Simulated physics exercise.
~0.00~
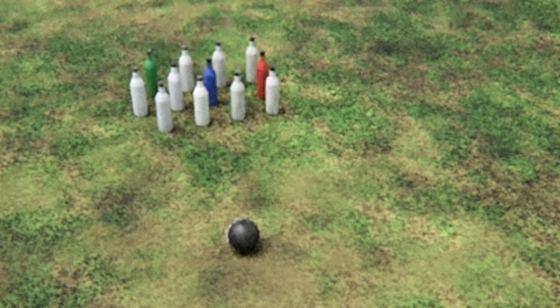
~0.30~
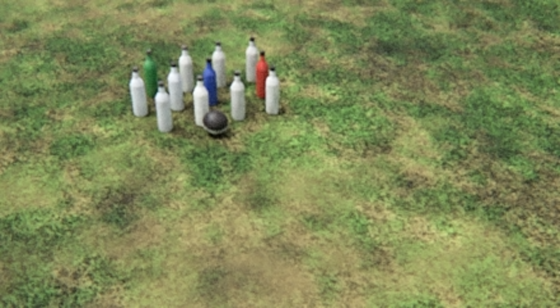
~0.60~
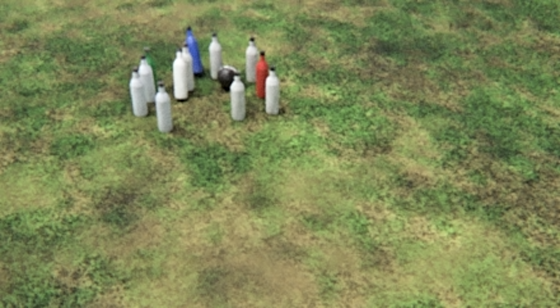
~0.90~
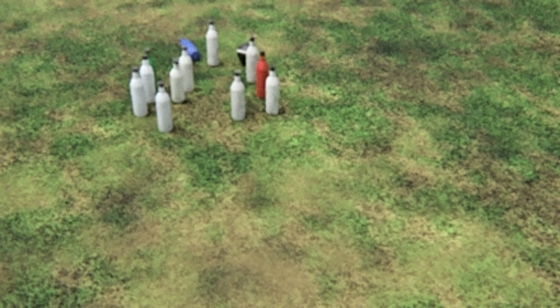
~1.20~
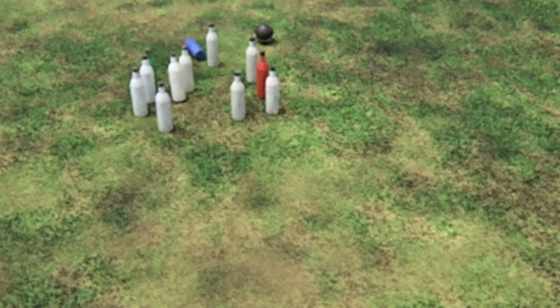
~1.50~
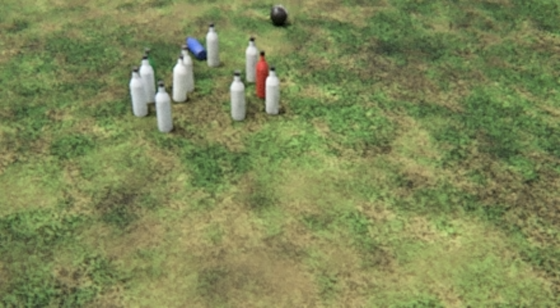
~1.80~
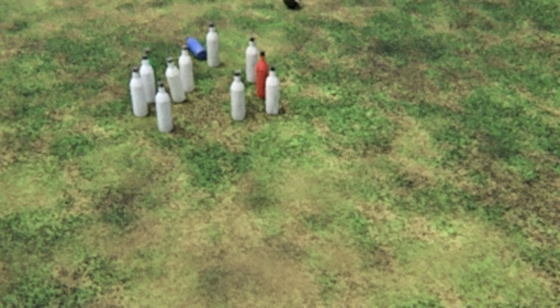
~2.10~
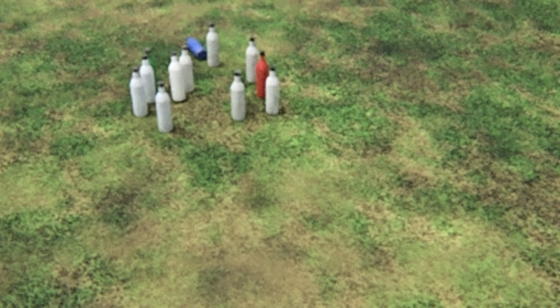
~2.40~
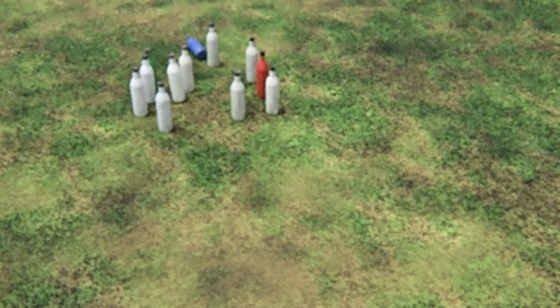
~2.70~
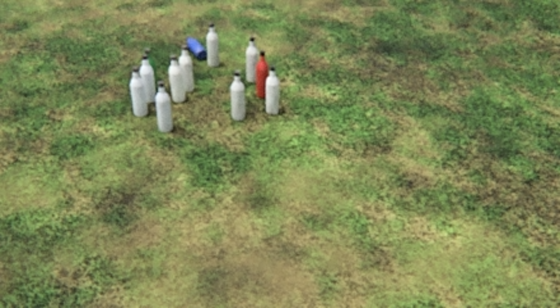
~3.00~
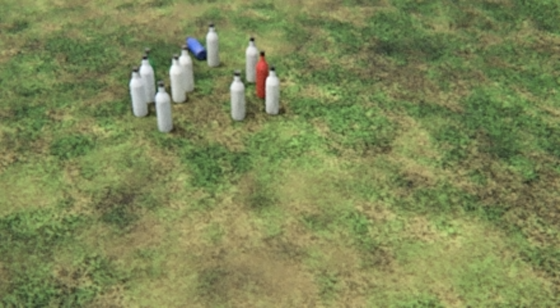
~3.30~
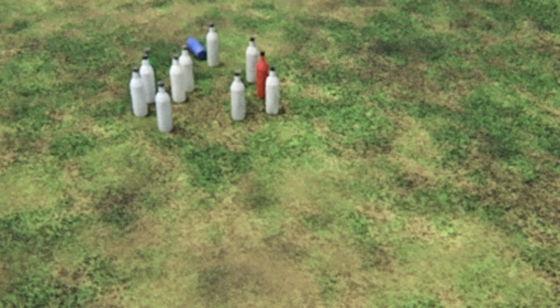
At first, a dark ball lies on patchy grass below a cluster of capped bottles, mostly white, with one green, one blue and one red. The ball rolls up into the group and pushes between the bottles, knocking a white one and the blue one up and to the left. Both tilt, and the blue bottle topples flat while the white one rocks but stays upright. The ball passes behind the bottles on the right, emerges beyond them and rolls out past the top edge. At the end, only the blue bottle lies down, the red one stands in its place, and the green one is hidden behind a white bottle.
